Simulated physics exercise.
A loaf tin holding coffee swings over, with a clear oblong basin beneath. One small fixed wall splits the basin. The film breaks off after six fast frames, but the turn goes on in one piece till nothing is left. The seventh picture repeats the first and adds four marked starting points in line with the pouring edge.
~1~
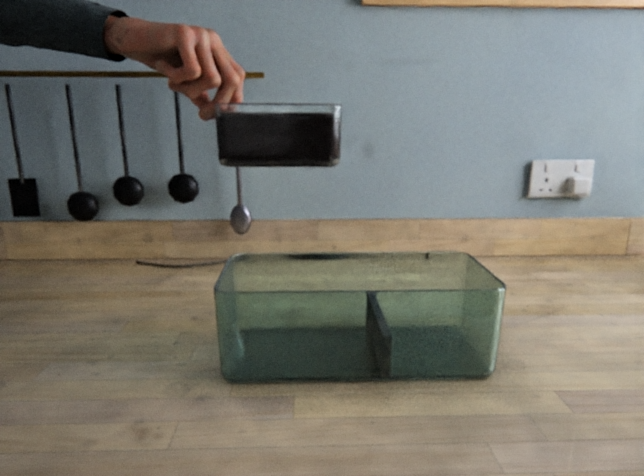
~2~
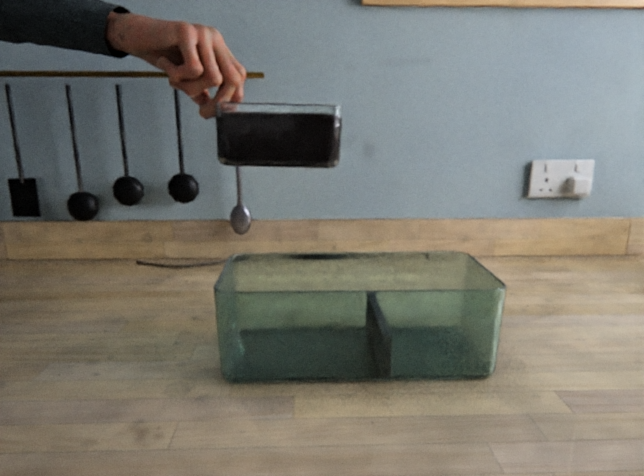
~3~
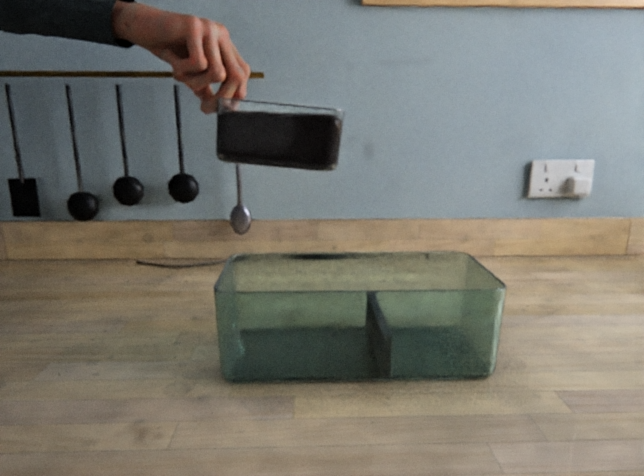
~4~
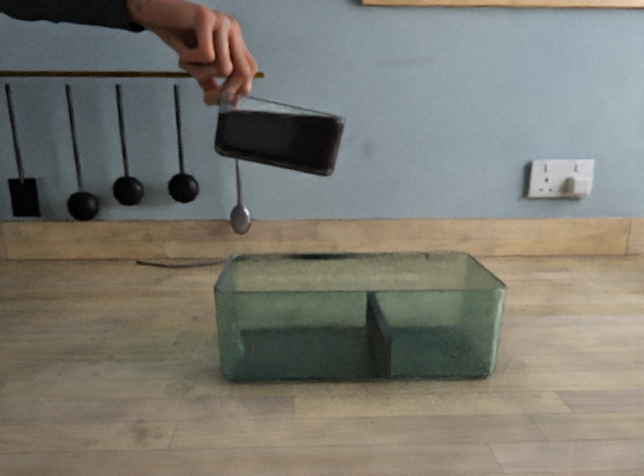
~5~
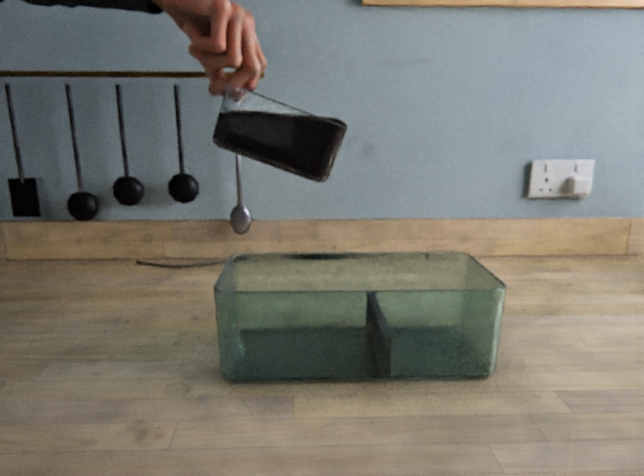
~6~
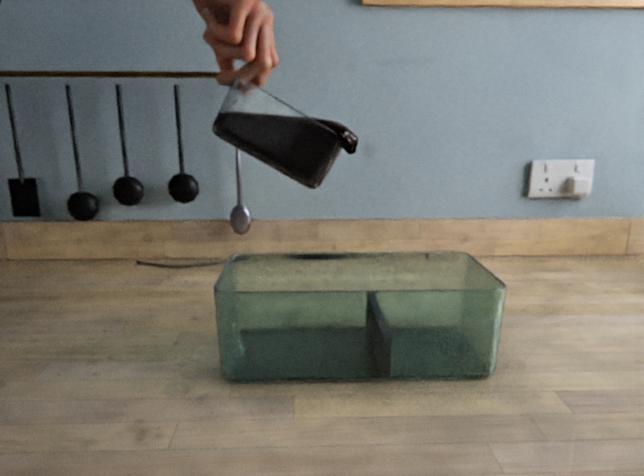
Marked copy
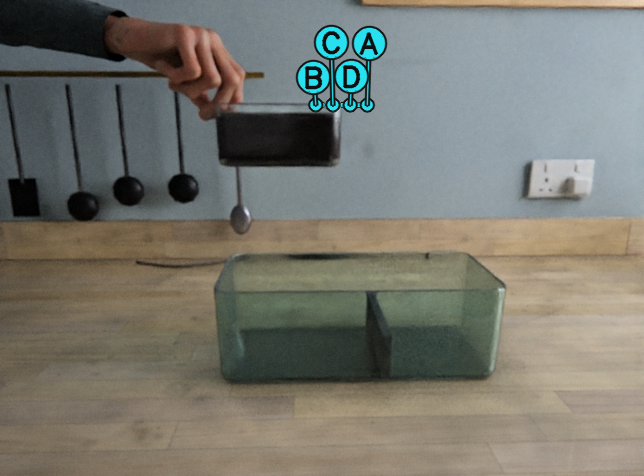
On a wooden kitchen worktop, a hand held a small clear tin of dark liquid above a divided glass basin, then gradually tilted it rightward until the liquid just came over its lip.
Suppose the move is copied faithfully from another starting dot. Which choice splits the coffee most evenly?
B is best.
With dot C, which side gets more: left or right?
The right side.
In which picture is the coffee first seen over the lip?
Picture 5.
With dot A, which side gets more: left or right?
The right side.
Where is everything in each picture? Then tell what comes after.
Upright, lip at (337, 104); basin from (222, 378) to (493, 373); top of the wall at (378, 311); nothing has left yet.
Upright, lip at (338, 106); nothing has left yet.
Tipped about 5°, lip at (339, 110); nothing has left yet.
Tipped about 11°, lip at (342, 117); nothing has left yet.
Tipped about 20°, lip at (343, 126); coffee is over the lip, down to (343, 126).
Tipped about 30°, lip at (343, 137); coffee is over the lip, down to (348, 150).
On the marked copy, A at (367, 105); B at (315, 104); C at (332, 104); D at (350, 104).
For dot A, about 16 % ends left of the wall and 82 % right of it.
For dot B, about 49 % ends left of the wall and 49 % right of it.
For dot C, about 31 % ends left of the wall and 68 % right of it.
For dot D, about 22 % ends left of the wall and 77 % right of it.
